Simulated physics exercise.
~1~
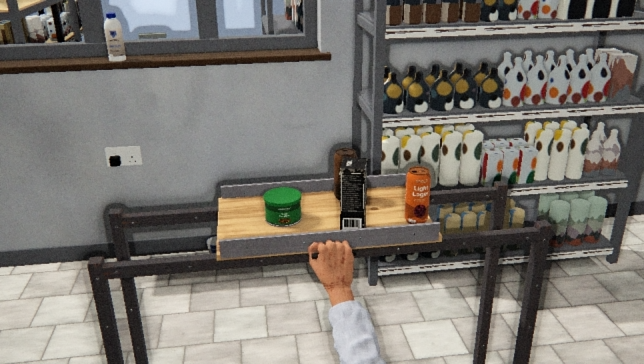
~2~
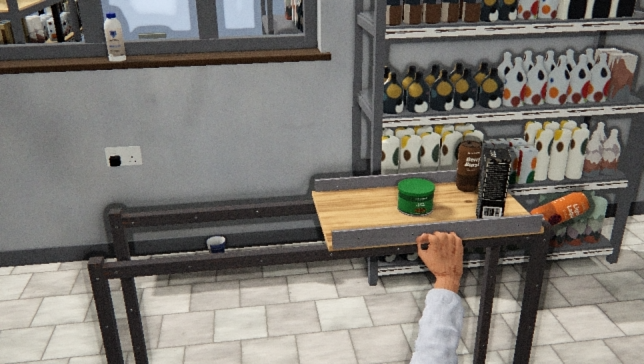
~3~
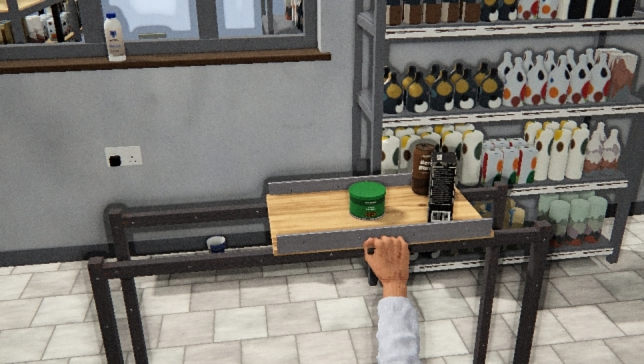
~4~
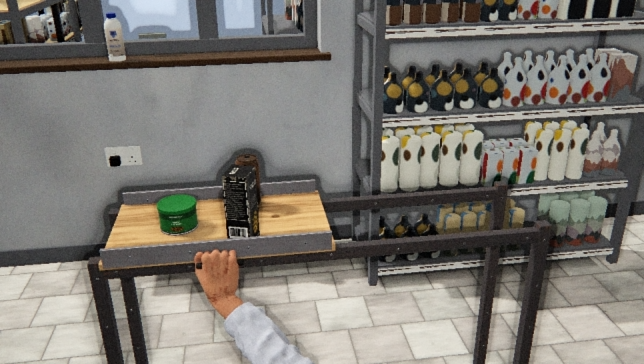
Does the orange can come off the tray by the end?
Yes, the orange can leaves its spot and tips off the right end of the tray, while the other three items stay on.
